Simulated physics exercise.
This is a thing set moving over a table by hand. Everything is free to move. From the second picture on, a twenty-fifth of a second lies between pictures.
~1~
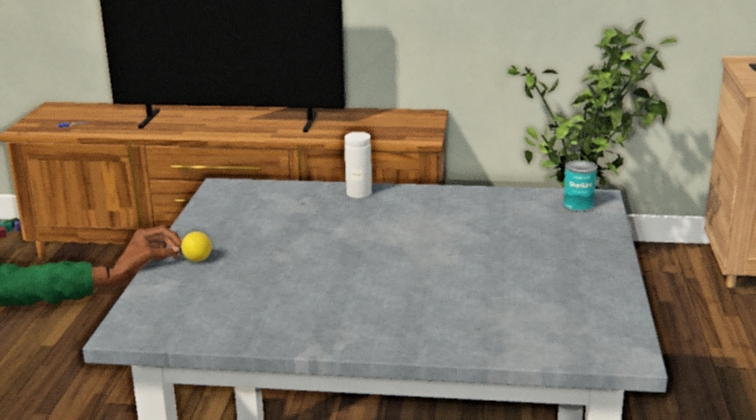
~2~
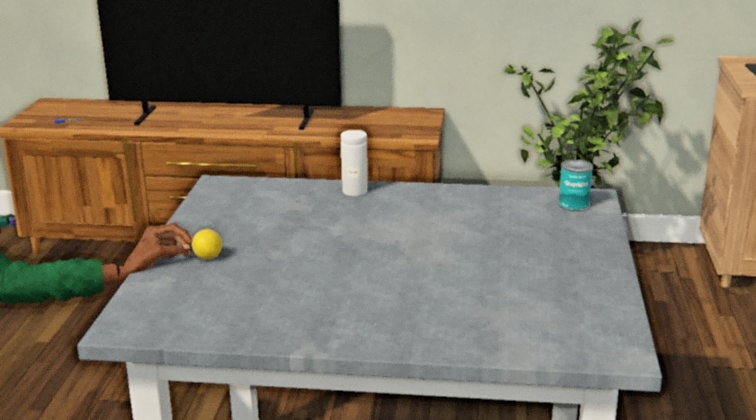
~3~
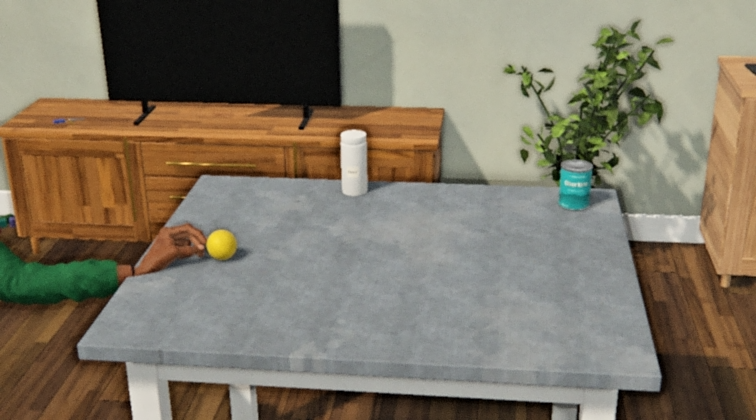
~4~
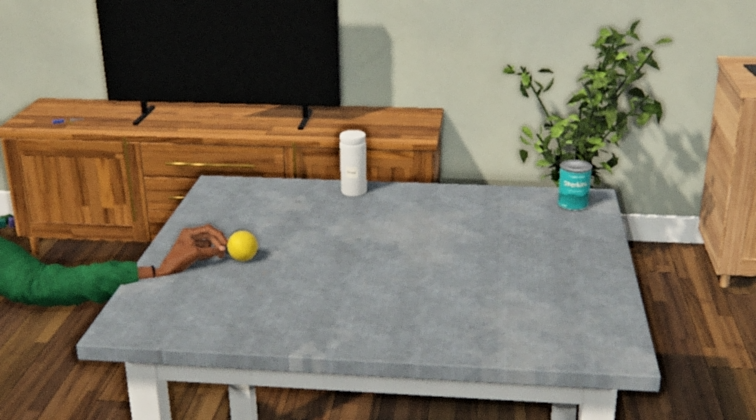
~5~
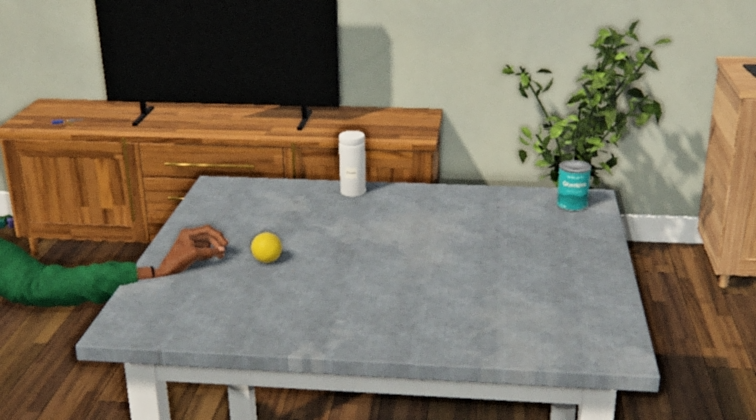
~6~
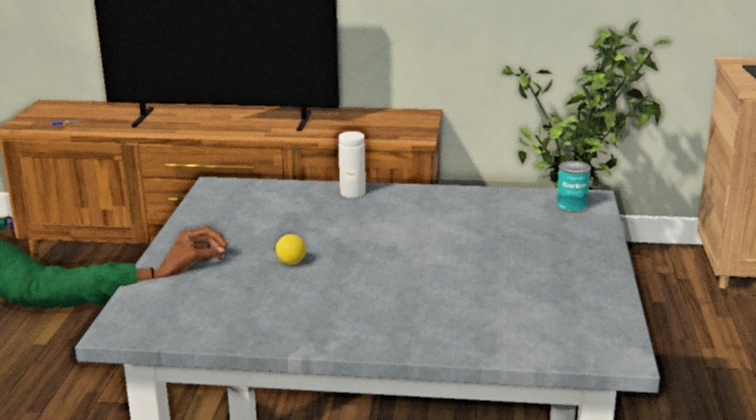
In a living room with a wooden floor, a grey-topped table is seen from slightly above, the view almost steady after a tiny early shift. A white bottle stands at the back, a teal can at the back right near a leafy plant, with a television behind. A green-sleeved hand pushes a yellow lemon rightward from the left side, then stays back as the lemon moves on alone.
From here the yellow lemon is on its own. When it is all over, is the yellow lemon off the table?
The yellow lemon drops to the floor.
Then, 0.30 s on from there, yellow lemon shifted well along near (467, 257).
Then, 0.70 s on from there, yellow lemon now off the table.
Then, 1.10 s on from there, things are still on the move.
In the end, off the table, yellow lemon.
